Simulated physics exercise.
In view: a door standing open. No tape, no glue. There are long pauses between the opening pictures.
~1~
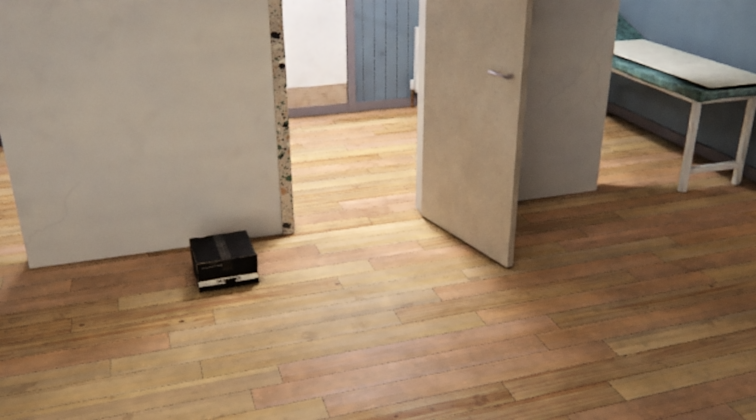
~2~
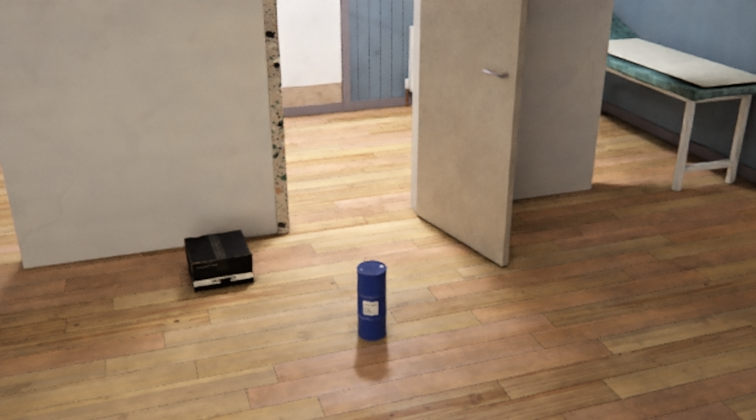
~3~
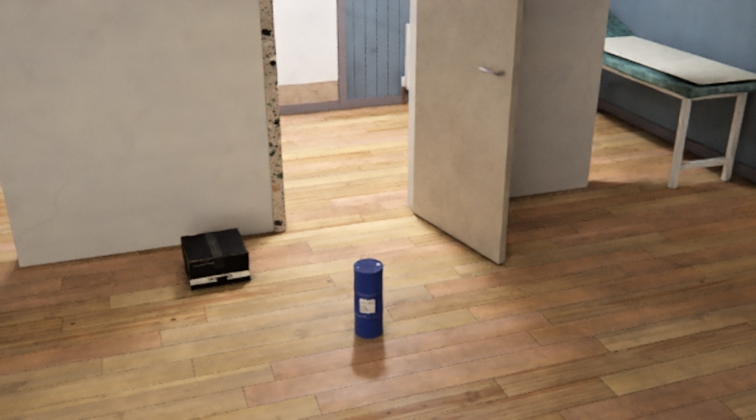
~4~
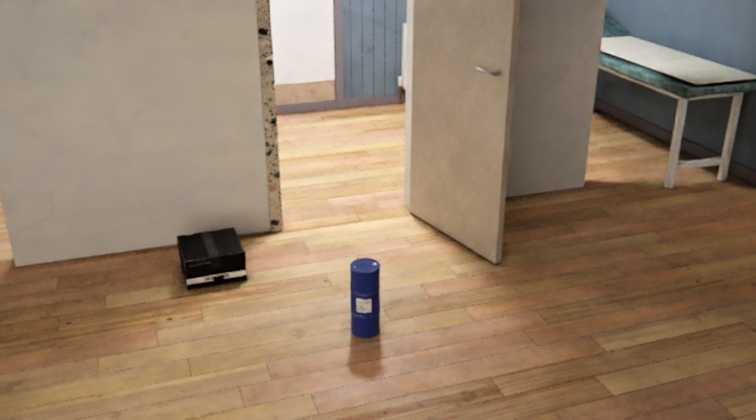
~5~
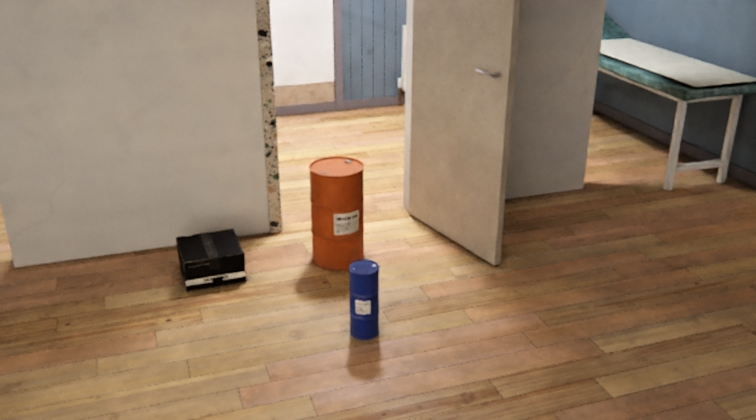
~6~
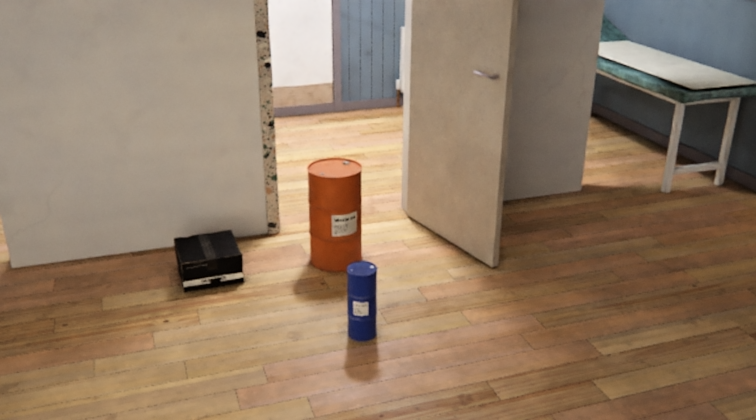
In a wood-floored room with an open door, a blue canister appears, then an orange drum.
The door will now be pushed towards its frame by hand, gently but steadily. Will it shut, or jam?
It jams.
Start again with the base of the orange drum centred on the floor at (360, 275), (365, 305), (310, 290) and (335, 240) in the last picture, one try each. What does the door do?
In the first case it is blocked; in the second case it shuts; in the third case it reaches the frame; in the fourth case it jams.
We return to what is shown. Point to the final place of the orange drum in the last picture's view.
Around (318, 211).
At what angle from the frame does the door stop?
Some 40° open.
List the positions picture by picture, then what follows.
The first frame shows door wide open and still; black box (224, 260).
The second frame shows door wide open and still; black box (219, 260); blue canister (372, 301).
The third frame shows door wide open and still; black box (215, 258); blue canister (369, 299).
The fourth frame shows door wide open and still; black box (212, 258); blue canister (365, 298).
The fifth frame shows door wide open and still; black box (211, 259); blue canister (364, 300).
The sixth frame shows door wide open and still; orange drum (335, 215); black box (209, 260).
Then, 0.80 s later than the last frame, door 84° open.
Then, 1.30 s later than the last frame, door 59° open.
Then, 1.70 s later than the last frame, door 44° open; orange drum moved a little near (326, 213).
When it is over, door 40° open; all 3 as before. End places, in pixels of the last picture, orange drum near (318, 211).
